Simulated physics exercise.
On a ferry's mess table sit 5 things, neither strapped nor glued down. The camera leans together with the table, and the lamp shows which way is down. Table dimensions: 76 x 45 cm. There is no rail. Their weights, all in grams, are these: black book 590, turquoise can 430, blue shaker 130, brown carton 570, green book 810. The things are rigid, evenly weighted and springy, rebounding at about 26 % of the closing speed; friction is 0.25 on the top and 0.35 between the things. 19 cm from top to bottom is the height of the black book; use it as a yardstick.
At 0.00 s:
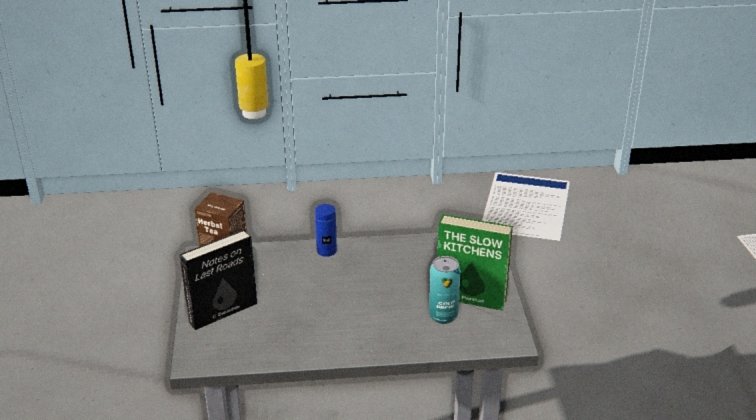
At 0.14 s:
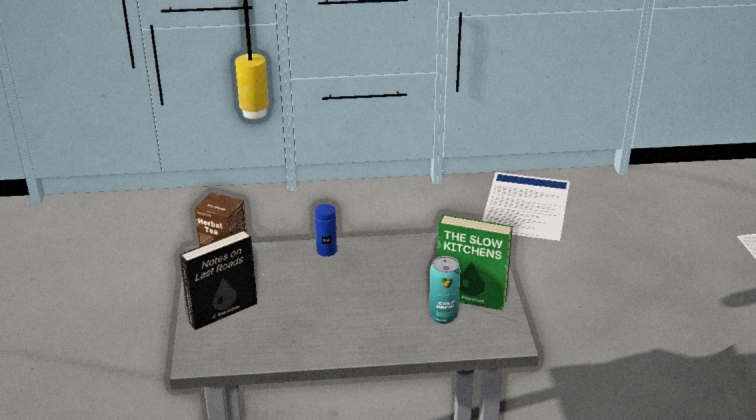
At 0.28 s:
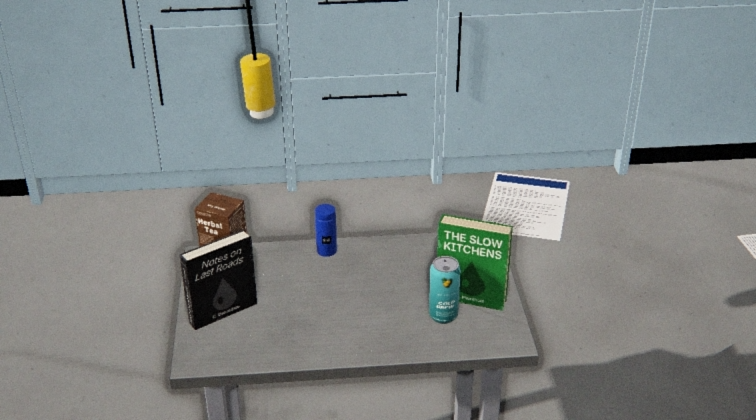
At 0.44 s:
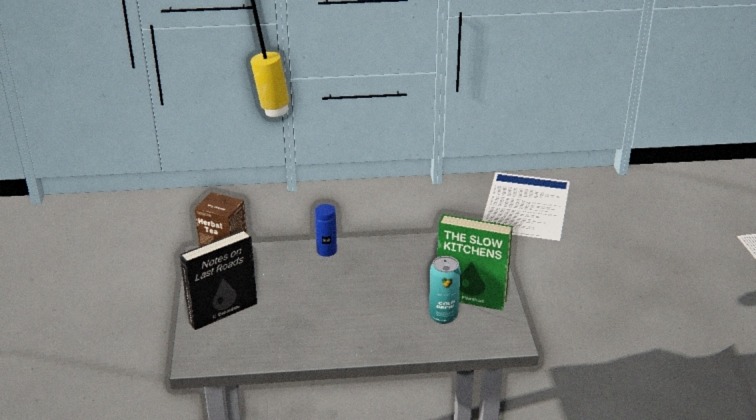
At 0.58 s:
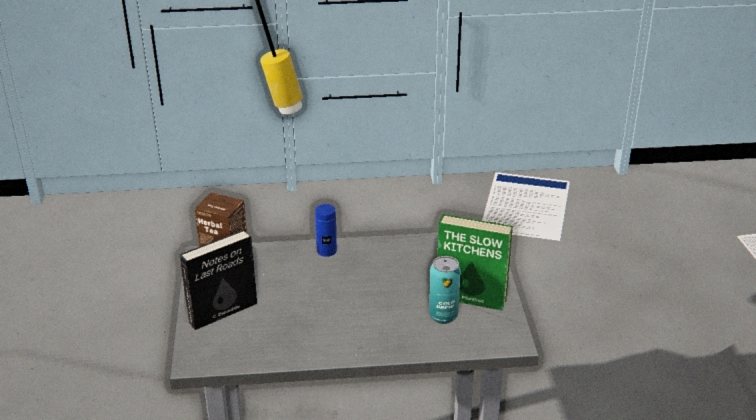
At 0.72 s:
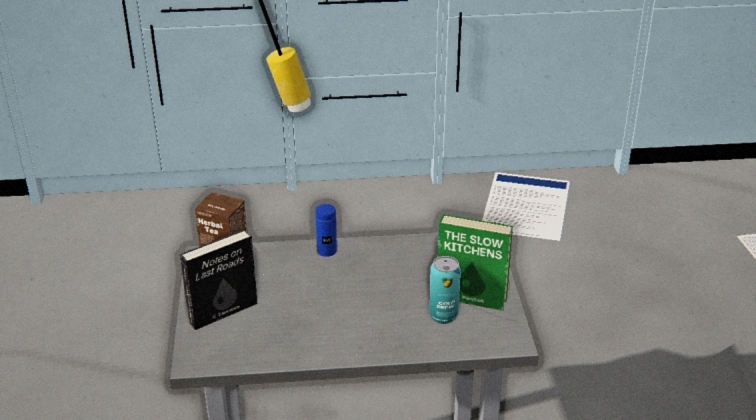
A grey table holding two books, a turquoise can, a blue shaker and a brown carton stayed put in the view, while the yellow lamp hanging behind it hung straight, then swung gradually to the right.
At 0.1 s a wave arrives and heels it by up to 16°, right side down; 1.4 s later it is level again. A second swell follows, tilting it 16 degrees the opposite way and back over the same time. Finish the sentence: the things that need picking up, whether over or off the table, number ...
... not one.
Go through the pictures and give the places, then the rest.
The first frame shows boat level; black book (220, 280); turquoise can (445, 291).
The second frame shows boat level; green book (473, 263); blue shaker (326, 230).
The third frame shows floor tilted 2°, right side down; brown carton (222, 232); green book (473, 263).
The fourth frame shows floor tilted 8°, right side down; blue shaker (326, 230); brown carton (222, 232).
The fifth frame shows floor tilted 12°, right side down; green book (473, 263); blue shaker (326, 230).
The sixth frame shows floor tilted 15°, right side down; black book (220, 280); turquoise can (445, 291).
After 1.02 s, floor tilted 12°, right side down; black book moved 2 cm near (228, 280); turquoise can moved 2 cm near (452, 290); green book moved 2 cm.
After 2.32 s, floor tilted 15°, left side down.
In the end (3.4 s), all 5 under 5 cm from the start. At the end, from the last picture's camera, black book near (220, 280), turquoise can near (444, 291).
